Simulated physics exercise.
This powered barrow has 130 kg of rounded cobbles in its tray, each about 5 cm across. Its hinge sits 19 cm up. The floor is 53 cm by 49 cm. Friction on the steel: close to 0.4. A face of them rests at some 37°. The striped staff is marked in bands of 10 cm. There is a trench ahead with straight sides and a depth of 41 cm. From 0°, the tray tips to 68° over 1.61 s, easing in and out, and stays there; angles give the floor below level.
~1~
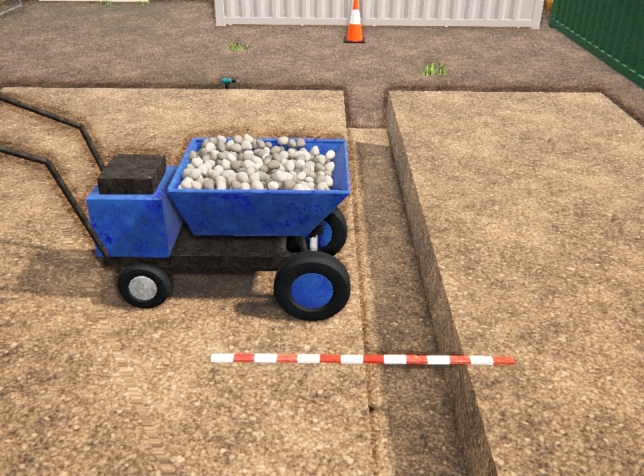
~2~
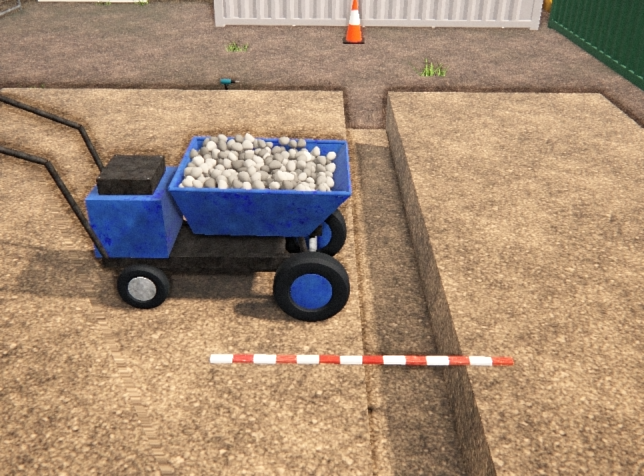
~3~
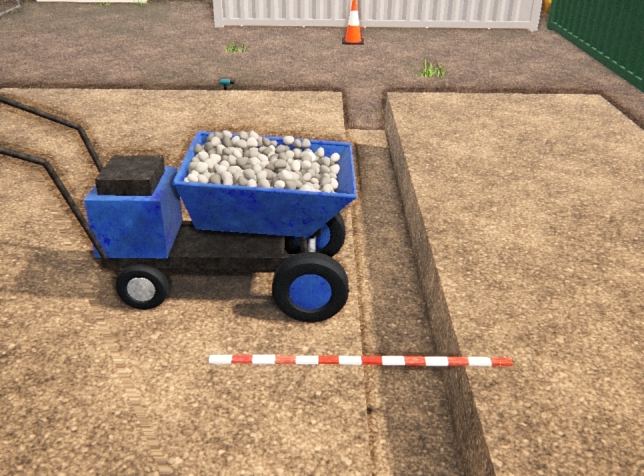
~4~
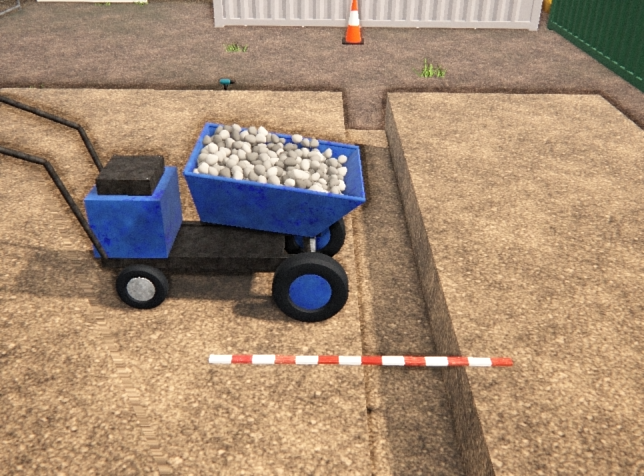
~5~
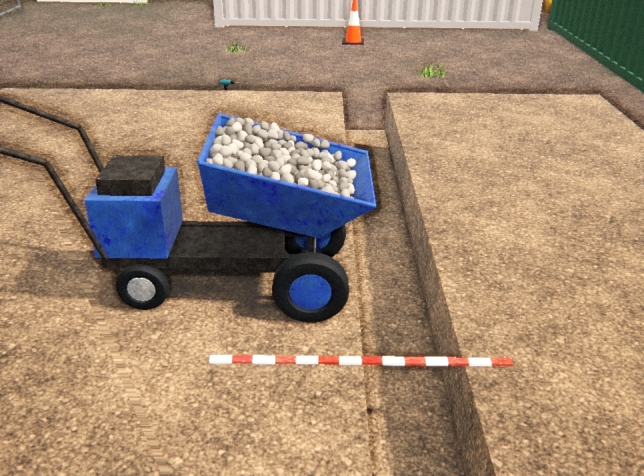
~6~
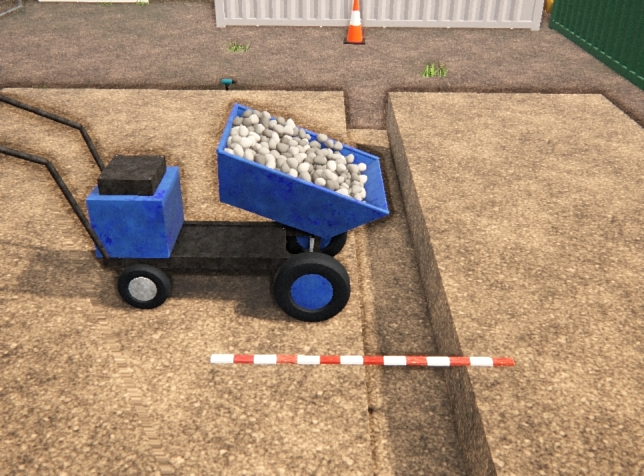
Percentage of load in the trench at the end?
53 per cent.
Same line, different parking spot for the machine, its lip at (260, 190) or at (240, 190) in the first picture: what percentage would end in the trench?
Result: Close to 100 then close to 80 per cent.
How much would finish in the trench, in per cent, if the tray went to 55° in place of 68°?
Roughly 35 percent.
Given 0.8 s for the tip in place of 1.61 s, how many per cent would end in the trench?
Trench share: Approx. 40%.
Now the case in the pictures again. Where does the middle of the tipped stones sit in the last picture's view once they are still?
About (435, 328).
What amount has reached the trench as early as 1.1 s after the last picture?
Roughly 20% by that time.
Then, 0.6 s after the last picture the floor is at 58°, 98 % in the tray, 2 % in the trench; the foremost stones are at (431, 238).
Then, 1.1 s after the last picture the floor is at 68°, 45 % in the tray, 19 % in the trench, 36 % past the trench; the foremost stones are at (528, 284).
Then, 1.5 s after the last picture the floor is at 68°, 21 % in the tray, 30 % in the trench, 48 % past the trench; the foremost stones are at (599, 289).
Then, 3.4 s after the last picture the floor is at 68°, 0 % in the tray, 53 % in the trench, 47 % past the trench; the foremost stones are at (641, 293).
